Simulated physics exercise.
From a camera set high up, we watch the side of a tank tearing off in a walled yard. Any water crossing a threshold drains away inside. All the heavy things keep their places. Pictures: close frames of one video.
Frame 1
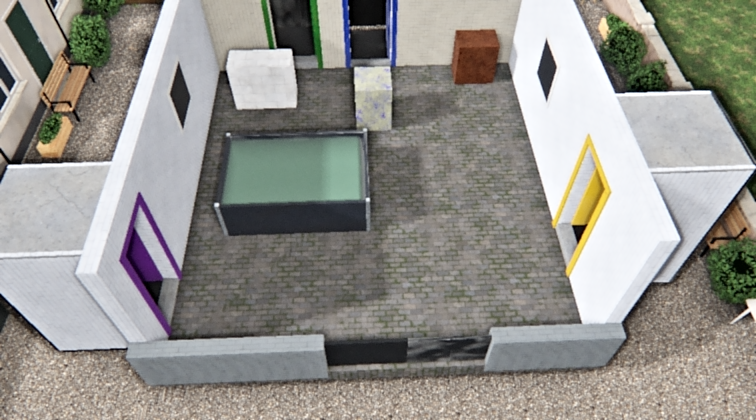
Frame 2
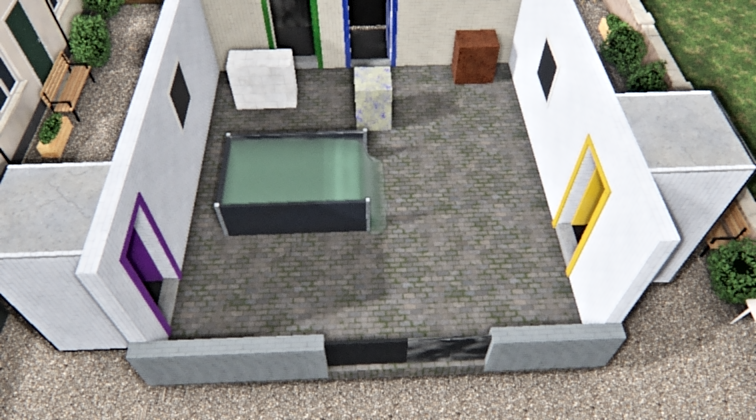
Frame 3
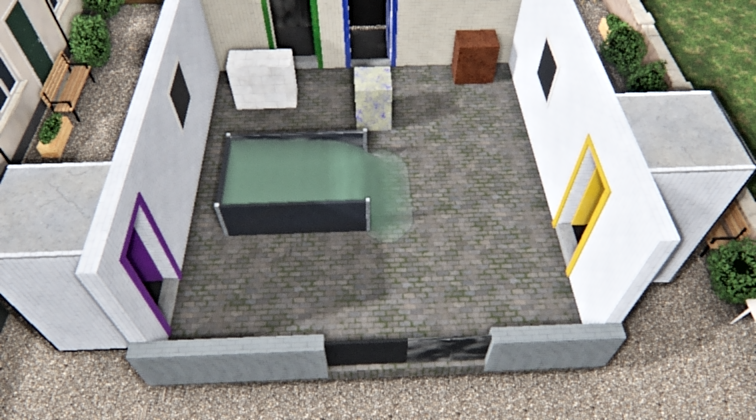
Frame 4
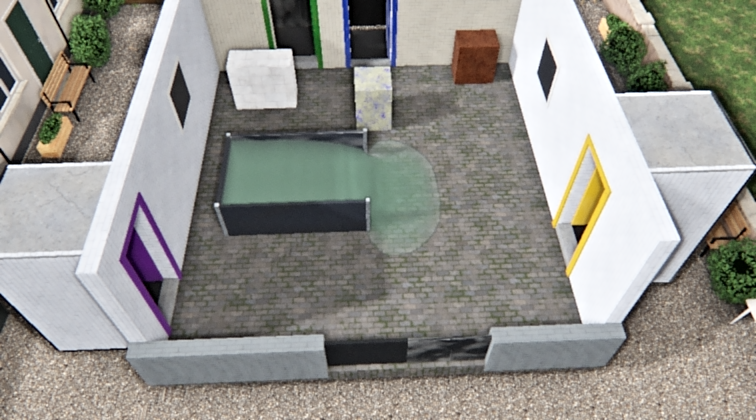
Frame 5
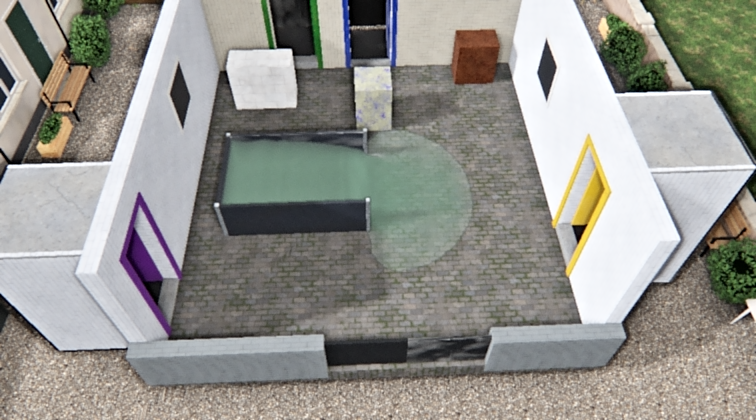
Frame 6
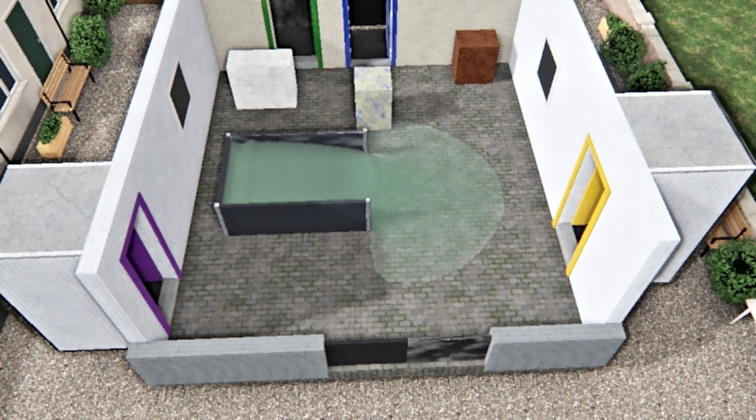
The footage shows a high view of a walled paved yard where a dark-sided tank of still, greenish water opens at its right side, and water pours out, spreading rightward across the paving in a widening rounded sheet.
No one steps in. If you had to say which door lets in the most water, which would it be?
I would say the yellow door.
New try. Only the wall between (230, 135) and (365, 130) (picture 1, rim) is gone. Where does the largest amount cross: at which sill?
The blue one.
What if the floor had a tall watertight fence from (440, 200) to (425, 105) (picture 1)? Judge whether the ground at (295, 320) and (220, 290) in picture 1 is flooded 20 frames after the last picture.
One after the other: Free of water, free of water.
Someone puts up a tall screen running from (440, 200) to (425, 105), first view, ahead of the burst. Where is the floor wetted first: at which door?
It's the one in yellow.
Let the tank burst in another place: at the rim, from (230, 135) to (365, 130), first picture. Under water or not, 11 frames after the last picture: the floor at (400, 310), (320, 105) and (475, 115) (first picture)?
In the order given: Bare, waterlogged, waterlogged.
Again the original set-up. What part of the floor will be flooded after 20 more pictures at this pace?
That works out to some 50 in a hundred.
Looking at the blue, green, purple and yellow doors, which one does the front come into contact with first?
It's the one in yellow.
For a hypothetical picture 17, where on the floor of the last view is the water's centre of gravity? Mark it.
Near (417, 193).
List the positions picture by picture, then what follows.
In the first frame, still water in the tank at (295, 170).
In the second frame, the front is at (372, 233), out from the gap at (365, 186).
In the third frame, water pours out at (365, 186) and has run to (399, 235).
In the fourth frame, the front is at (413, 245), out from the gap at (365, 187).
In the fifth frame, water pours out at (365, 188) and has run to (467, 216).
In the sixth frame, the front is at (501, 207), out from the gap at (365, 188).
A moment on, water covers 35 % of the floor; green door not reached, purple door not reached, blue door not reached, yellow door a trickle in.
Next, water covers 45 % of the floor; green door not reached, purple door not reached, blue door not reached, yellow door some in.
Then, water covers 50 % of the floor; green door not reached, purple door not reached, blue door not reached, yellow door a lot in.
Later, water covers 85 % of the floor; green door wet at the sill, nothing in, purple door a trickle in, blue door a trickle in, yellow door a lot in.
In the end, water covers 100 % of the floor; green door wet at the sill, nothing in, purple door some in, blue door some in, yellow door a lot in; the yellow door has let in the most.
